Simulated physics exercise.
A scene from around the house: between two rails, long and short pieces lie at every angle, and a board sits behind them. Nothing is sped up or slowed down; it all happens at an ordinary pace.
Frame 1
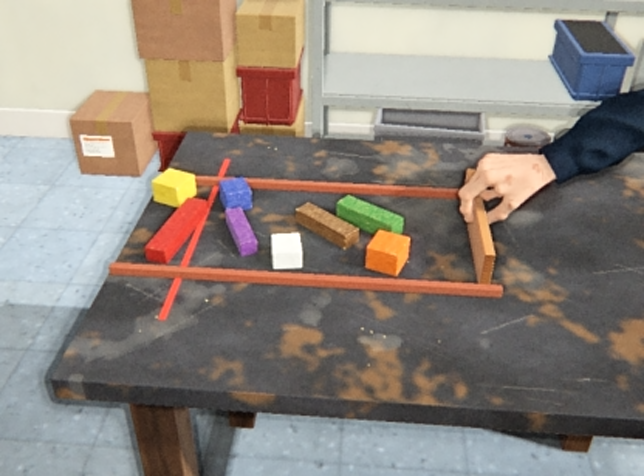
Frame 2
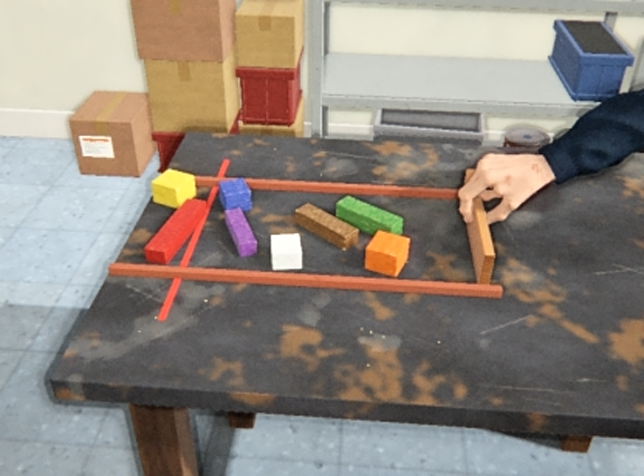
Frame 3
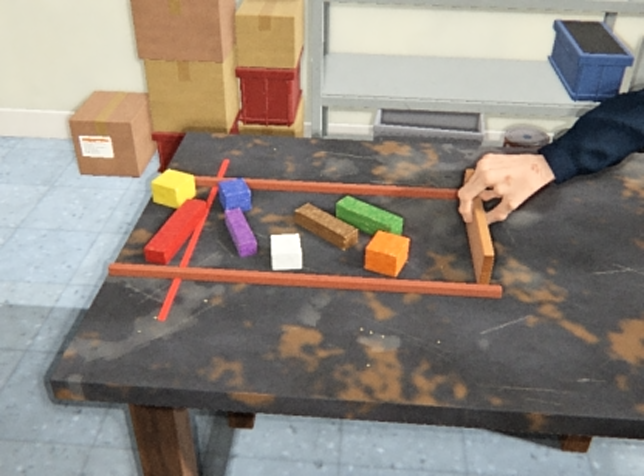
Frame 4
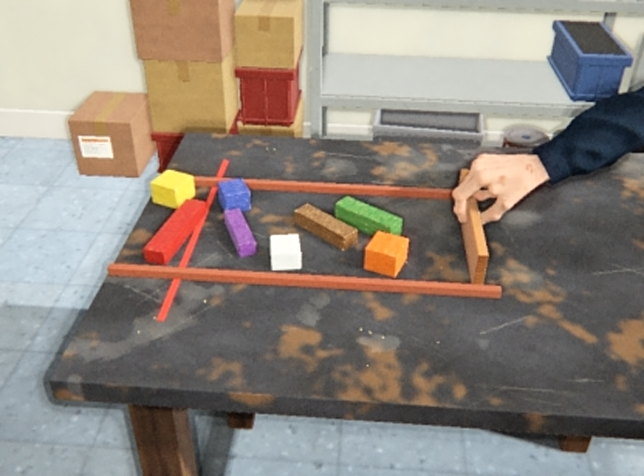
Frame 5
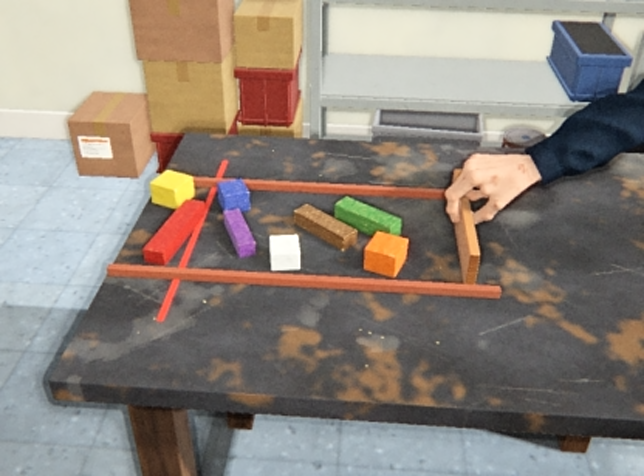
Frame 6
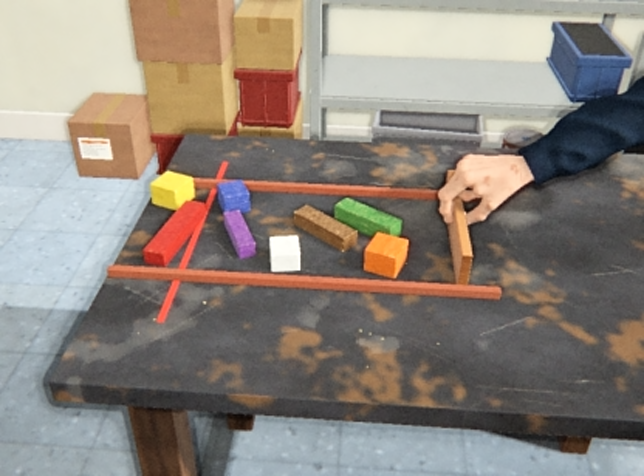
In a storage room with stacked boxes and a metal shelf behind, a worn dark tabletop is seen from above at an angle by a nearly still camera. Between two reddish rails lie yellow, red, blue, purple, white, brown, green and orange blocks, with red tape crossing at left. A hand from the right holds an upright wooden board, then slides it slightly left while the blocks stay practically still.
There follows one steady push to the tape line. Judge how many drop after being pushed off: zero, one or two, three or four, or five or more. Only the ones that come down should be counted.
The count that comes down will most likely be a single one or two.
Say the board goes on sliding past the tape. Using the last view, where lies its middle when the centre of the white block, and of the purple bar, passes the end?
For the white block, about (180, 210); for the purple bar, about (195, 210).
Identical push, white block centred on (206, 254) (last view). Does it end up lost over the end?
In that case it keeps its place.
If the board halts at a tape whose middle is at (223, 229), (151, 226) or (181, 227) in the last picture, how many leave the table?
Floor tally per try: 0 / 6 / 3.
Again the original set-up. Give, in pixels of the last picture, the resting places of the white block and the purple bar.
White block: (139, 249); purple bar: (131, 232).
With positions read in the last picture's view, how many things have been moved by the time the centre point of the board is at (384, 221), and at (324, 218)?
Note: First position 2; second position 4.
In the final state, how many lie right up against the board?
The number is 3.
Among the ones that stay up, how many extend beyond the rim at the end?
That'd be 2.
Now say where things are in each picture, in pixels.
In the first picture, yellow block (174, 188); red bar (178, 229); blue block (235, 195); board (477, 224); tape (200, 226).
In the second picture, red bar (177, 230); purple bar (240, 232).
In the third picture, blue block (235, 196); board (476, 224).
In the fourth picture, yellow block (173, 189); white block (285, 252).
In the fifth picture, red bar (176, 231); orange block (386, 254).
In the sixth picture, yellow block (172, 191); red bar (176, 232); blue block (234, 198); board (457, 225); tape (198, 228).
Early on, none off yet; yellow block at rest near (172, 191); red bar at rest near (176, 232); blue block at rest near (234, 198).
Finally, the number that fall off is one or two; lost, red bar.
